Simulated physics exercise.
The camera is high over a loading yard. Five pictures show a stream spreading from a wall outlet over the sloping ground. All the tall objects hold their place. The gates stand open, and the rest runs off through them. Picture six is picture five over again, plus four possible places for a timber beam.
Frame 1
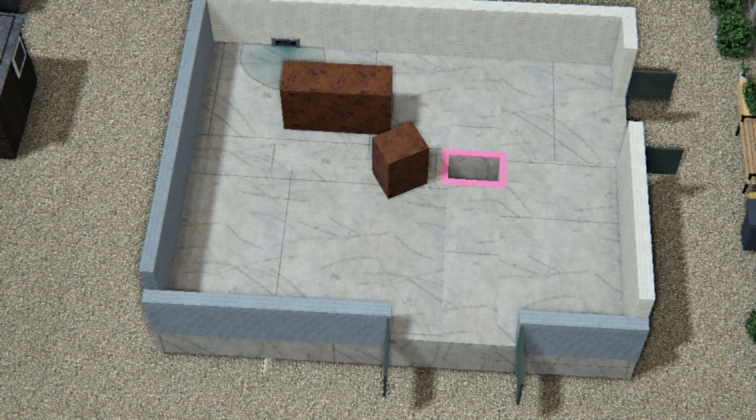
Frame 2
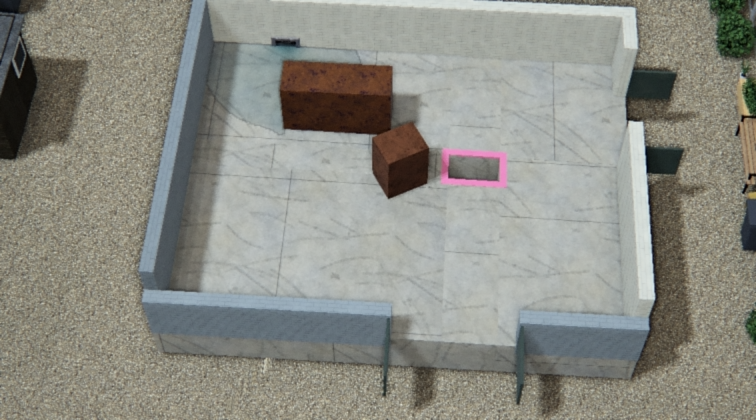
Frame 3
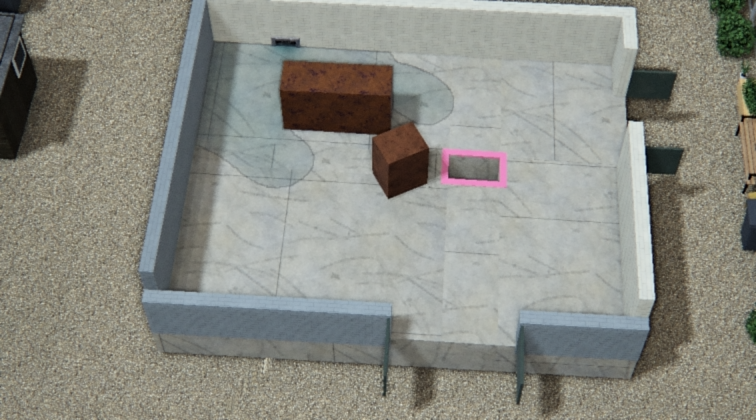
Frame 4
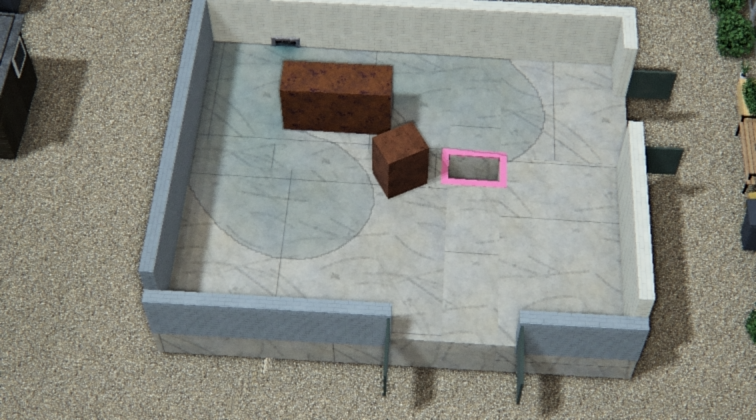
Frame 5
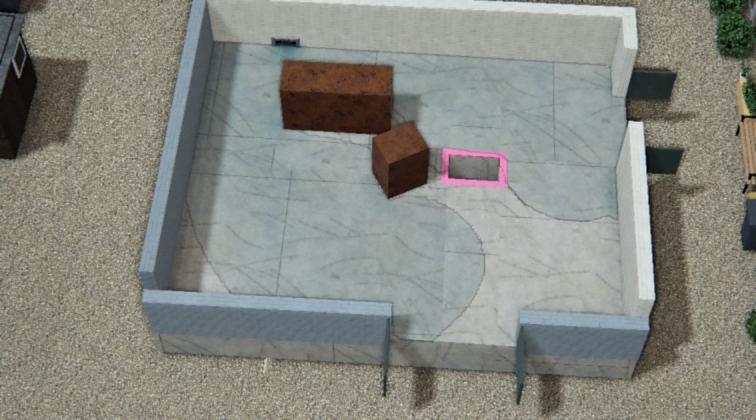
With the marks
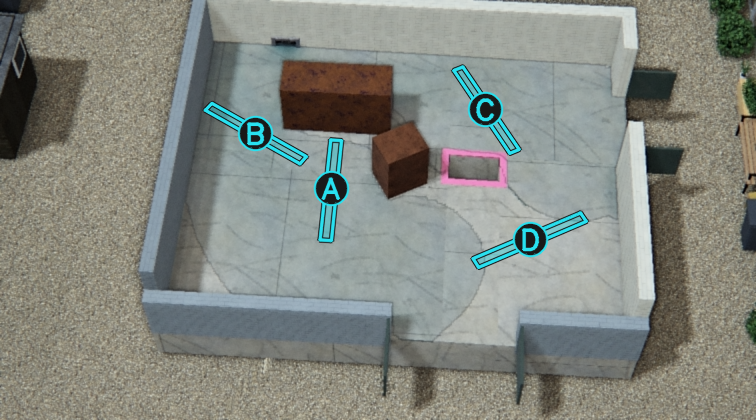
Water spread from the back wall of a walled yard, slipped around two rusty brown blocks on both sides, then covered most of the pale floor and reached the pink-edged drain.
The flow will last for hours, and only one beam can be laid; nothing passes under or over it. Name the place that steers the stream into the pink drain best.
C works best here.
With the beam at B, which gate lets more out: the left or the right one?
More leaves on the right.
On the marked copy, A from (325, 240) to (336, 140); B from (208, 106) to (303, 160); C from (458, 68) to (514, 151); D from (475, 262) to (583, 217).
If A is chosen, about 10 % of the stream goes into the pink drain, about 82 % out by the gates.
If B is chosen, about 16 % of the stream goes into the pink drain, about 76 % out by the gates.
If C is chosen, about 34 % of the stream goes into the pink drain, about 58 % out by the gates.
If D is chosen, about 9 % of the stream goes into the pink drain, about 86 % out by the gates.
